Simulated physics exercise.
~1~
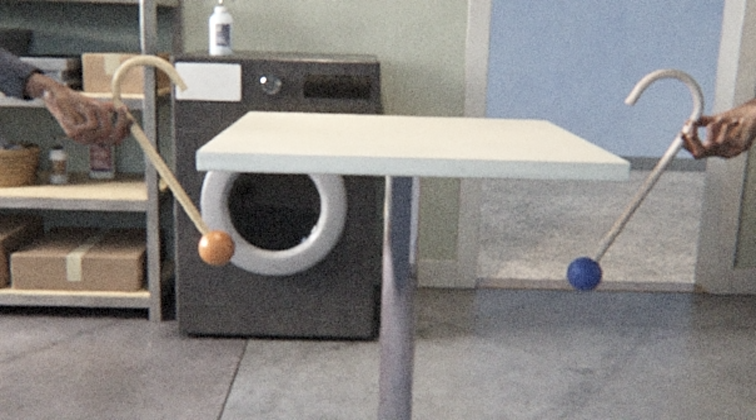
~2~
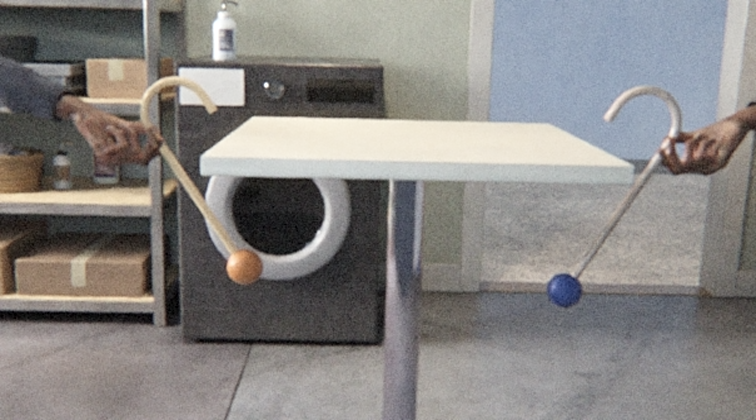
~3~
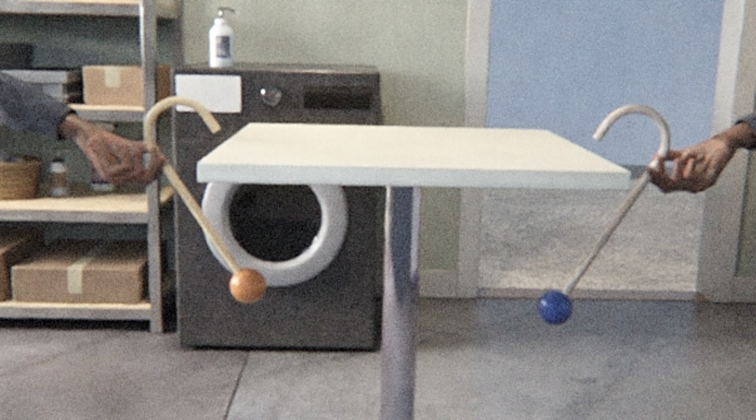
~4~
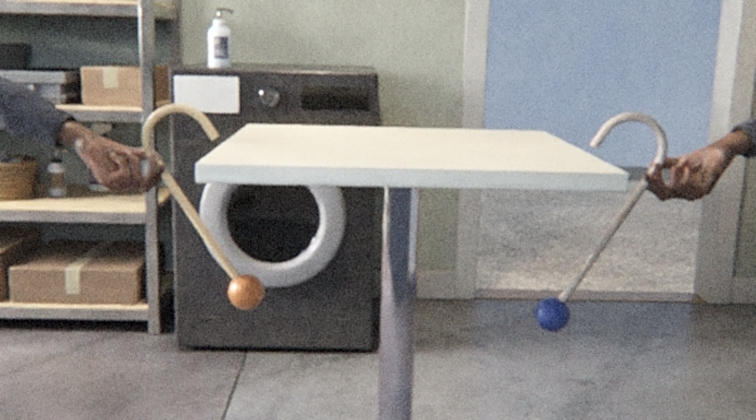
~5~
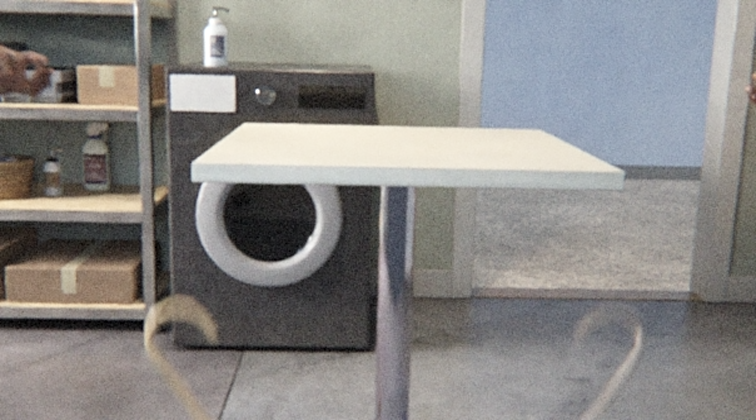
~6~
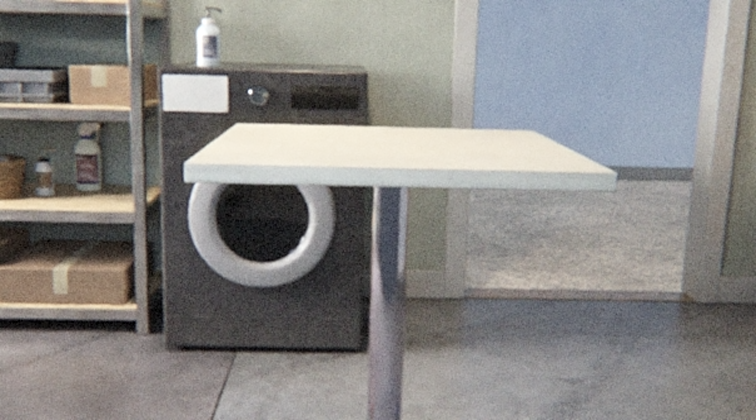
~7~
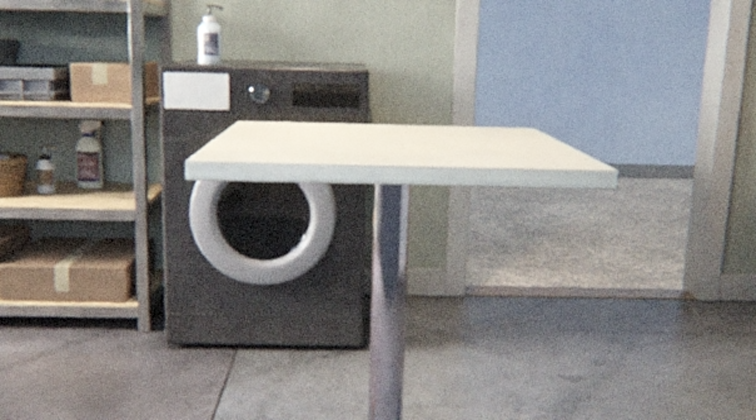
Two hands hold curved-handled sticks, one tipped with an orange ball at the left and one with a blue ball at the right, beside a pale tabletop on a single post. The slightly swaying view faces a utility room with a dark washing machine, shelves of boxes and an open doorway. The hands bring the sticks inward and lower them, their hooks near the table's edges. Then the hands let go and draw back, and both sticks drop past the tabletop. They fall out of sight below, leaving the table standing bare and still.
